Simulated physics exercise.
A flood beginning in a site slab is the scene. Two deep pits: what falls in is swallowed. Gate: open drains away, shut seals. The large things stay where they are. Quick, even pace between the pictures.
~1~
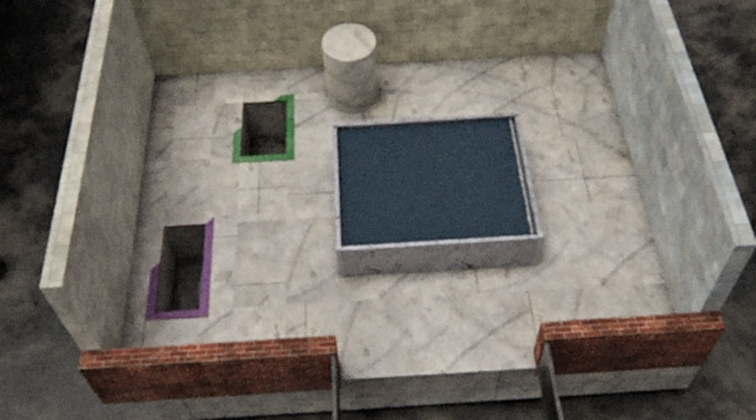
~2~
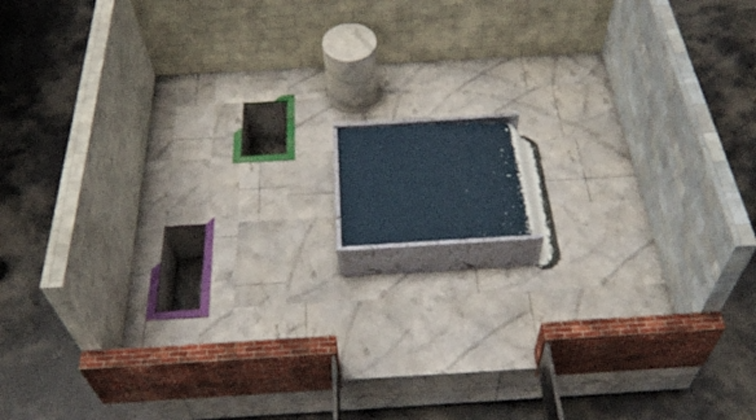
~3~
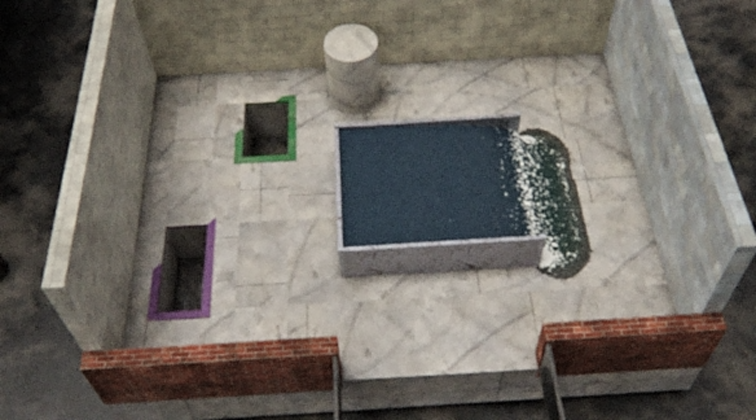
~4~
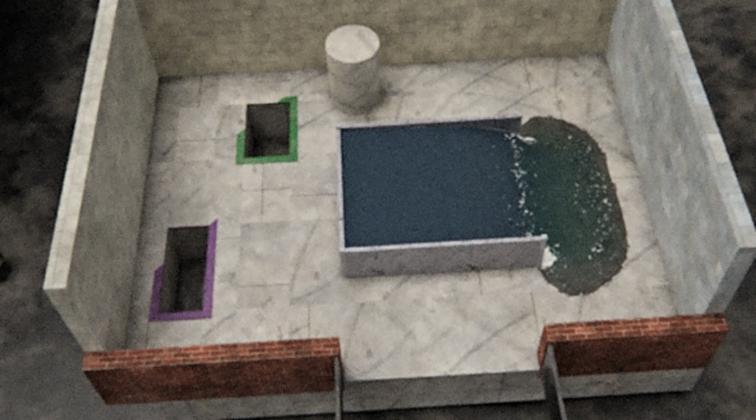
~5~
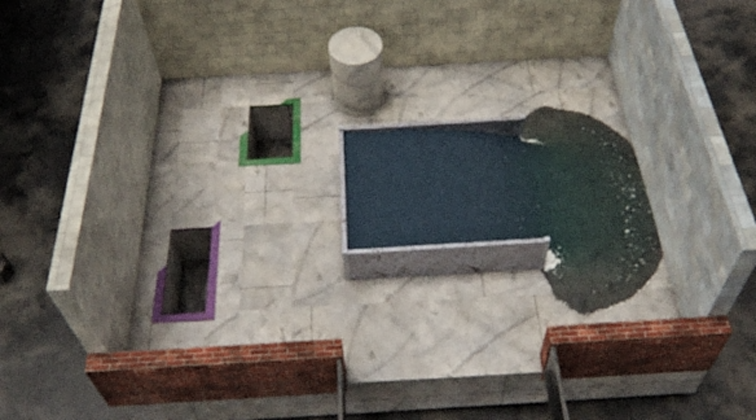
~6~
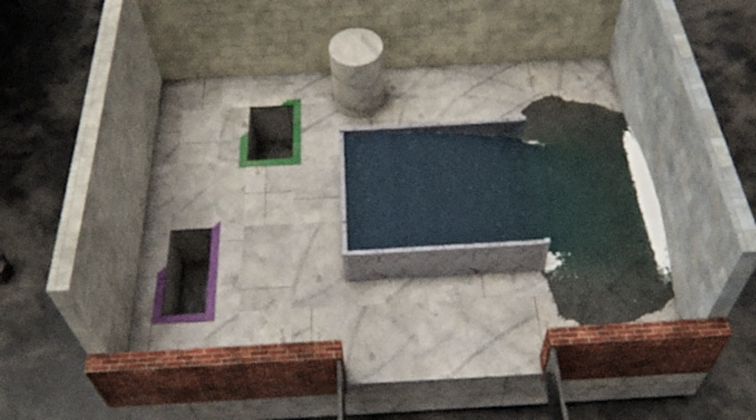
Dark blue water poured out of the right side of a low open tank, foaming white at first, then spread across the pale walled floor to the right-hand wall, away from two pits.
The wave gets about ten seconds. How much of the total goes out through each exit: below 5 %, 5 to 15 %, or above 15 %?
The gate gets a medium chunk - five to fifteen per cent; the green pit gets a medium chunk - five to fifteen per cent; the purple pit gets a medium chunk - five to fifteen per cent.
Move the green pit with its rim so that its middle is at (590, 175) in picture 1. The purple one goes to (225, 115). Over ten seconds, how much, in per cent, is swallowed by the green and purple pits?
Green share 60%, purple share 2%.
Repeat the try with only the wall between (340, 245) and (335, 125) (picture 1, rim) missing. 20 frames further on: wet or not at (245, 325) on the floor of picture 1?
My call: Swamped.
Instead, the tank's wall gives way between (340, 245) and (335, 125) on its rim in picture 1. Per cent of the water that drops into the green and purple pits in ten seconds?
Shares: Green at 15 percent, purple at 50 percent.
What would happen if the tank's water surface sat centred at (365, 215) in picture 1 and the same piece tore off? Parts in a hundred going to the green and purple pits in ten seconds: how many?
Approximate tally in per cent: Green pit 8, purple pit 4.
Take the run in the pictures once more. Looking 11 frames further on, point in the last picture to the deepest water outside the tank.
Roughly (683, 348).
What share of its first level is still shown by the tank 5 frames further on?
That would be roughly 62 per cent.
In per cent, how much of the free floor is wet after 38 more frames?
Near 85 in a hundred.
A moment on, water covers 20 % of the floor; the gate 0 %, the green pit 0 %, the purple pit 0 %.
Next, water covers 25 % of the floor; the gate 0 %, the green pit 0 %, the purple pit 0 %.
Then, water covers 55 % of the floor; the gate 1 %, the green pit 0 %, the purple pit 0 %.
Later, water covers 85 % of the floor; the gate 5 %, the green pit 3 %, the purple pit 3 %.
In the end, water covers 95 % of the floor; the gate 9 %, the green pit 10 %, the purple pit 13 %.
